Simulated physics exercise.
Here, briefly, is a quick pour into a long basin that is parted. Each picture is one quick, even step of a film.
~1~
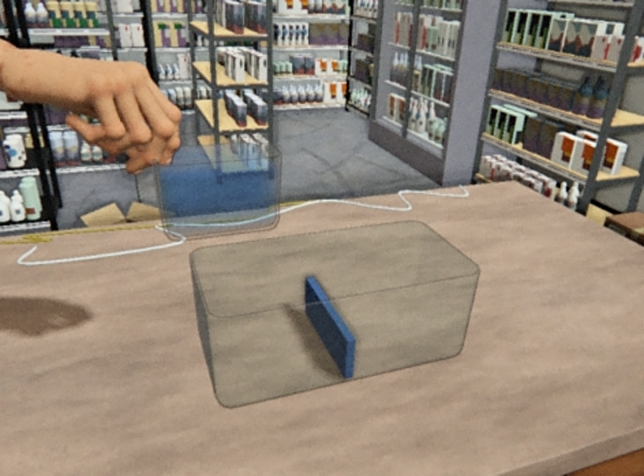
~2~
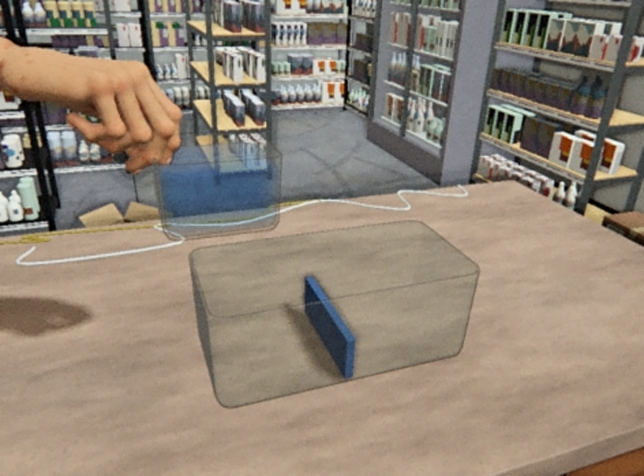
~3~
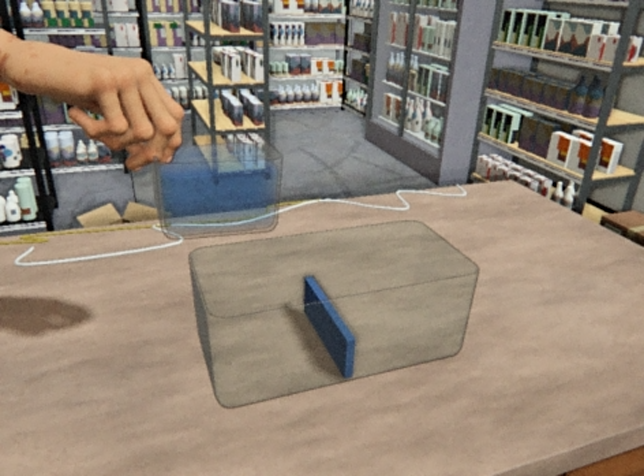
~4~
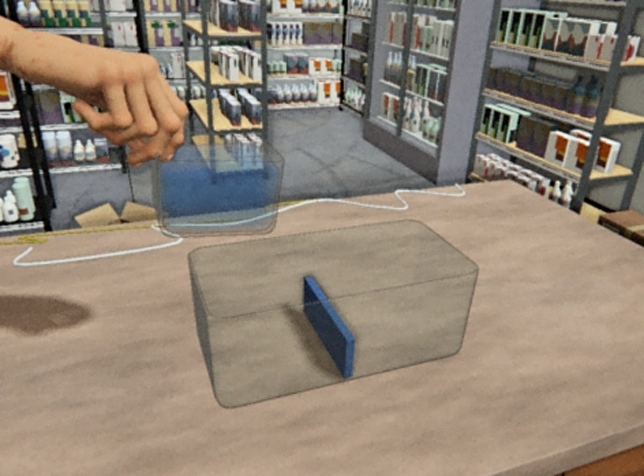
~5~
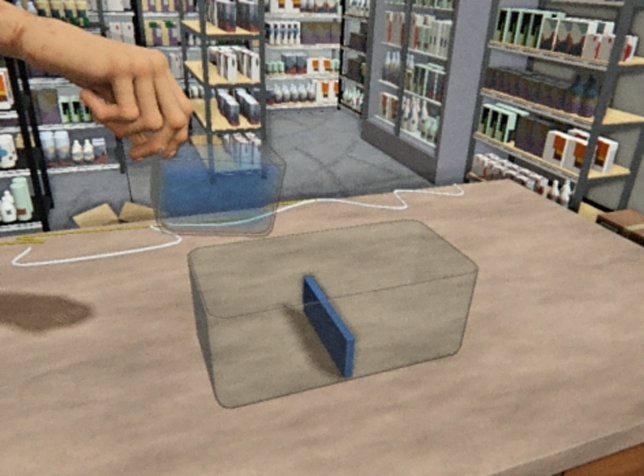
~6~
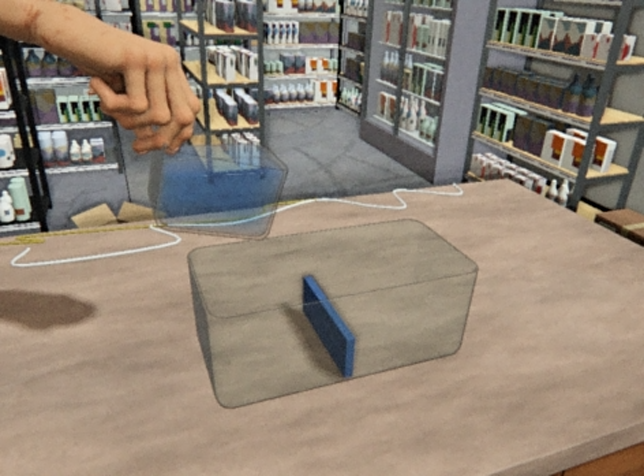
A hand held a clear container of blue water above a wooden counter, behind a see-through basin with a blue divider, then moved slightly right as the container gradually leaned a little to the right.
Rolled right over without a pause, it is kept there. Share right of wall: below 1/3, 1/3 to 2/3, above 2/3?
1/3 to 2/3.
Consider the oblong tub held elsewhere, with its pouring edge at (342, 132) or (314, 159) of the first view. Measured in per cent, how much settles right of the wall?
First try: 95 percent; second try: 90 percent.
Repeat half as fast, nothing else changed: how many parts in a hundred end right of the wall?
Roughly 55 per cent ends up there.
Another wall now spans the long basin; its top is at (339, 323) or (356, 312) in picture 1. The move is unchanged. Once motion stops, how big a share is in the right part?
My guess is some 40 percent the first time and some 5 percent the second.
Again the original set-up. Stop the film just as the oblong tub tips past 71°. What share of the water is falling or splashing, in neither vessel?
Estimate: 30 per cent, roughly.
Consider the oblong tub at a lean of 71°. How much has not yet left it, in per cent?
About 60 %.
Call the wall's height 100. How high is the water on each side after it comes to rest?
It settles around 30 on the left side and around 30 on the right side.
A moment on, the oblong tub is tipped part way and 58 per cent is still to pour, 5 is left of the wall and 7 right of it.
Next, the oblong tub is tipped on its side and 15 per cent is still to pour, 27 is left of the wall and 49 right of it.
Then the oblong tub is tipped on its side and 4 per cent is still to pour, 43 is left of the wall and 49 right of it.
Later the oblong tub is tipped on its side and 1 per cent is still to pour, 48 is left of the wall and 50 right of it.
Finally, 50 per cent lies left of the wall, 50 right of it and 0 outside.
